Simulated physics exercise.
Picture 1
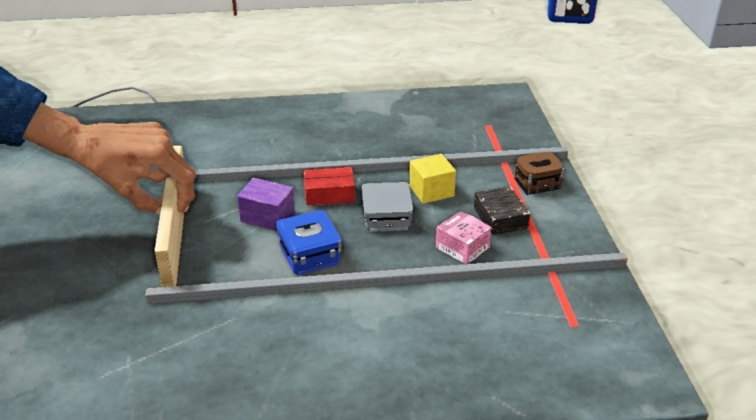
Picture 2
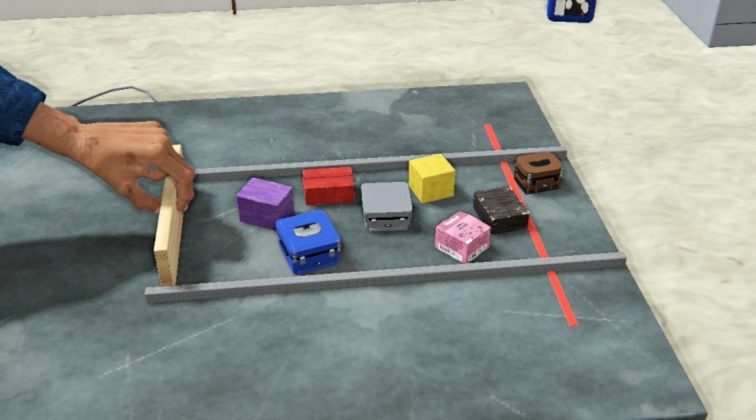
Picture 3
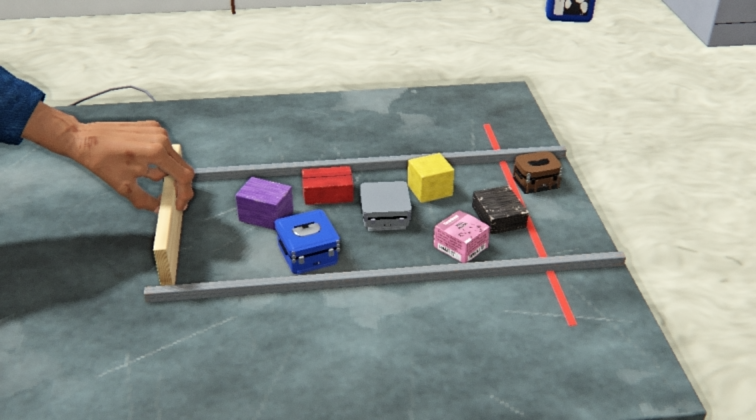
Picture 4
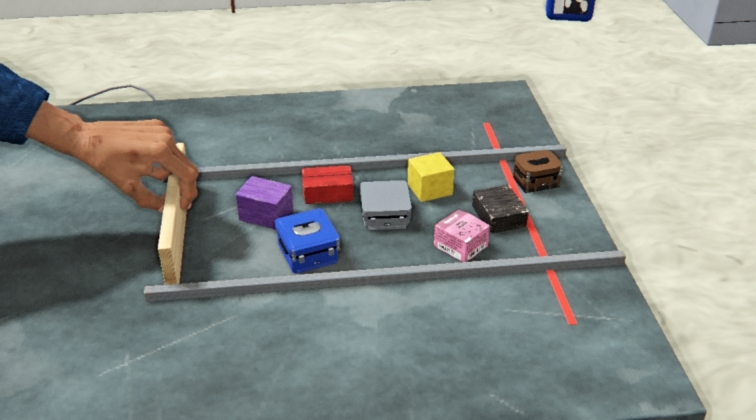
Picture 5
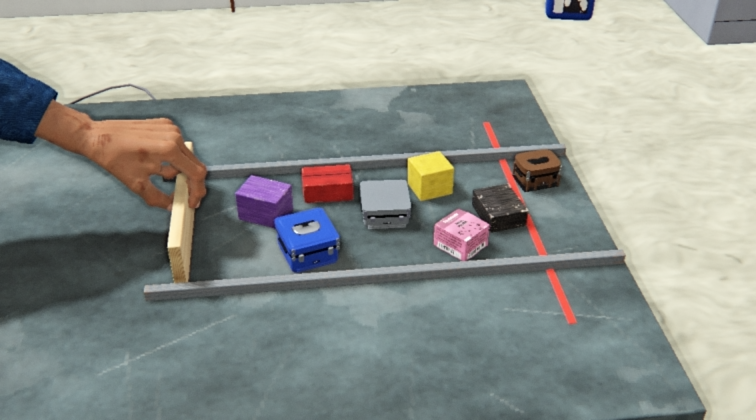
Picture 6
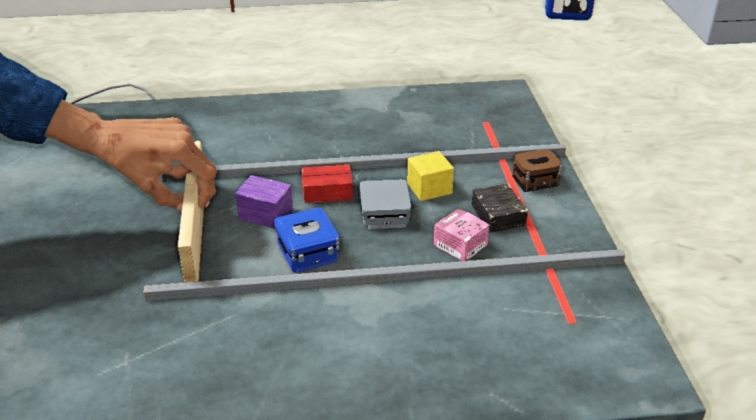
On a dark tabletop, a hand held a wooden board upright between two gray rails, then slid it slightly right toward a cluster of colorful boxes and small cases, which stayed still.
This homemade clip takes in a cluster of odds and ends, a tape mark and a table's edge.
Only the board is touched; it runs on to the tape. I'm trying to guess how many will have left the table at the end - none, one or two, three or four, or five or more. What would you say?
The fallen count comes to one or two.
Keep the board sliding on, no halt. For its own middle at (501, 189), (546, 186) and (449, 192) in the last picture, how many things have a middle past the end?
First 2, then 5, finally 0.
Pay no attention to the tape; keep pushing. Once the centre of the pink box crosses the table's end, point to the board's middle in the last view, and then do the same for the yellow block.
Estimated middle: (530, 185), and (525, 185) for the other.
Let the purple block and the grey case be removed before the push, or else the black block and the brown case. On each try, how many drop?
You'd get 1 in the first case and 0 in the second one.
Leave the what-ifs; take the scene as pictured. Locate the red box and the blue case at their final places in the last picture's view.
I'd say approximately (530, 163) and then (561, 226).
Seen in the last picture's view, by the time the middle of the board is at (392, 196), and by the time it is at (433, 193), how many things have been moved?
By then 7, and 7.
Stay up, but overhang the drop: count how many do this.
3, I think.
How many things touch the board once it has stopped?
Number: 3.
Soon after, none off yet; brown case at rest near (537, 171); black block at rest near (499, 208); pink box at rest near (461, 235).
After that, none off yet; brown case at rest near (537, 171); black block moving near (508, 209); pink box displaced a little near (476, 239).
And then, none off yet; brown case displaced about its own width near (567, 168); black block displaced well along near (581, 214); pink box displaced well along near (562, 239).
In the end, the number that fall off is one or two; gone, black block and brown case.
